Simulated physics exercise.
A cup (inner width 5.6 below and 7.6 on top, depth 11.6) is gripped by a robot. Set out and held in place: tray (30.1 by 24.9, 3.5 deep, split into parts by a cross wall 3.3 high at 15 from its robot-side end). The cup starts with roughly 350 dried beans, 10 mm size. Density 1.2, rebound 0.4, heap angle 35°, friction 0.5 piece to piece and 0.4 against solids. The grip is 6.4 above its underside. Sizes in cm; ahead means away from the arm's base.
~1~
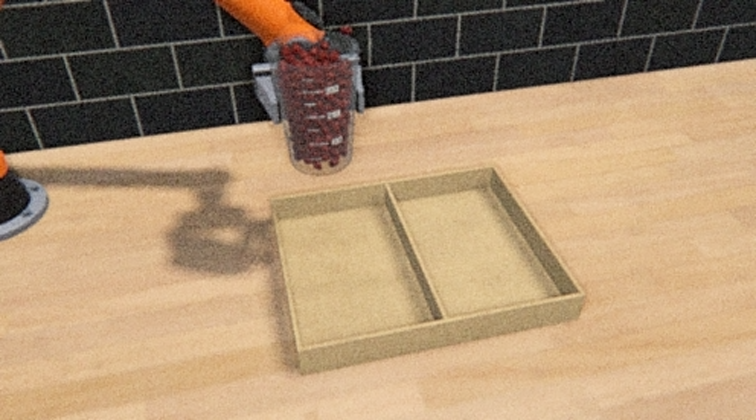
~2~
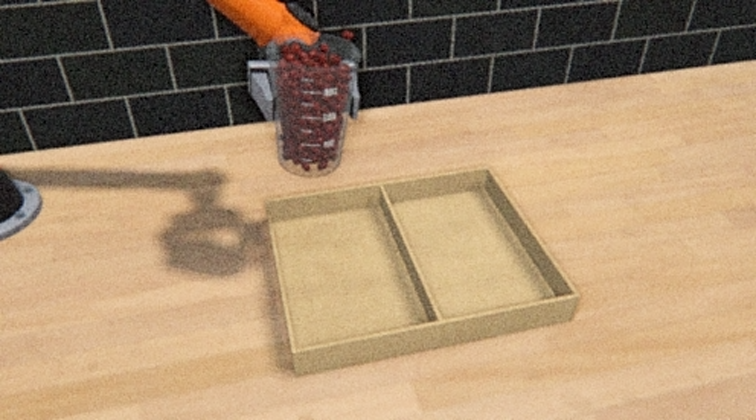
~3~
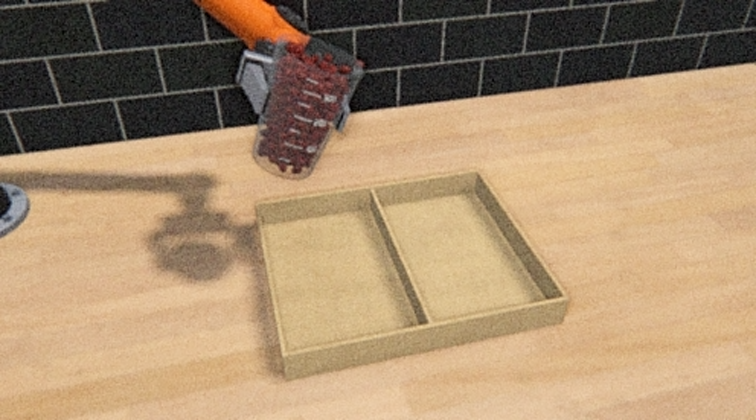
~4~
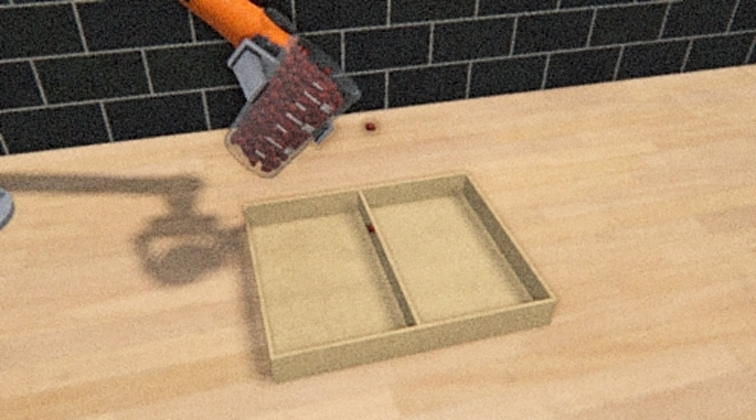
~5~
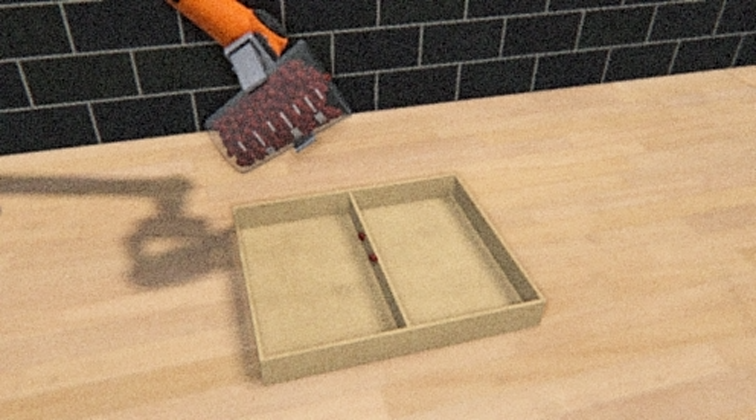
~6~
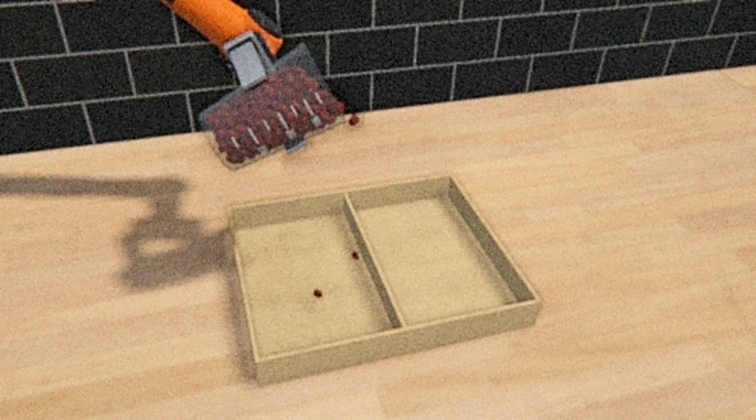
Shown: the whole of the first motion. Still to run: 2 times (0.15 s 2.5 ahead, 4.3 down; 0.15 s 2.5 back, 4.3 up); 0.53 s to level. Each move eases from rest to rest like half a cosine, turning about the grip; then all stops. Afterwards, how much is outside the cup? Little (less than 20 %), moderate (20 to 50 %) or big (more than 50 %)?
Outside the cup the share is little, less than 20 %.
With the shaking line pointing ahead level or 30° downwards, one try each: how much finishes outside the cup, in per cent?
About 25 and 15 per cent.
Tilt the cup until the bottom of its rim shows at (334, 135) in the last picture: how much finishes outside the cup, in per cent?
Some 25 per cent.
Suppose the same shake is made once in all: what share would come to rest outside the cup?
It would be near 5 per cent.
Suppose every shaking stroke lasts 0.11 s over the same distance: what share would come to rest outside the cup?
Then about 10 per cent.
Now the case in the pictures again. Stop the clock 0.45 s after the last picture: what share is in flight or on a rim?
About 1 per cent.
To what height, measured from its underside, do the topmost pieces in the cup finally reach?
Some 12.0 cm.
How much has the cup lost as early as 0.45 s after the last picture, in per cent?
Near 5 per cent so far.
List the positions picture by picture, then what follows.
The first picture shows the cup middle at (318, 108), level; upper third of the load around (316, 75), from x 280 to 350, top at y 30; 350 in the cup.
The second picture shows the cup middle at (312, 110), tilted 6° forward; upper third of the load around (311, 77), from x 280 to 350, top at y 35.
The third picture shows the cup middle at (300, 113), tilted 22° forward; upper third of the load around (304, 81), from x 260 to 360, top at y 50; 349 in the cup, 1 in flight or on a rim.
The fourth picture shows the cup middle at (286, 114), tilted 43° forward; upper third of the load around (299, 86), from x 235 to 370, top at y 50; 348 in the cup, 1 in the robot-side part, 1 in flight or on a rim.
The fifth picture shows the cup middle at (275, 114), tilted 59° forward; upper third of the load around (291, 90), from x 215 to 375, top at y 65; 348 in the cup, 2 in the robot-side part.
The sixth picture shows the cup middle at (269, 114), tilted 65° forward; upper third of the load around (285, 95), from x 210 to 355, top at y 70; 346 in the cup, 2 in the robot-side part, 2 in flight or on a rim.
Then, 0.45 s on, tilted 65° forward, highest piece 22 above the table; 335 in the cup, 8 in the robot-side part, 4 in the far-side part, 3 in flight or on a rim.
Then, 0.90 s on, tilted 25° forward, highest piece 27 above the table; 333 in the cup, 11 in the robot-side part, 6 in the far-side part.
Then, 1.33 s on, level, highest piece 29 above the table; 333 in the cup, 11 in the robot-side part, 6 in the far-side part.
Then, 2.38 s on, level, highest piece 29 above the table; 333 in the cup, 11 in the robot-side part, 6 in the far-side part.
In the end, 333 in the cup, 11 in the robot-side part, 6 in the far-side part. That is 5 % outside the cup.
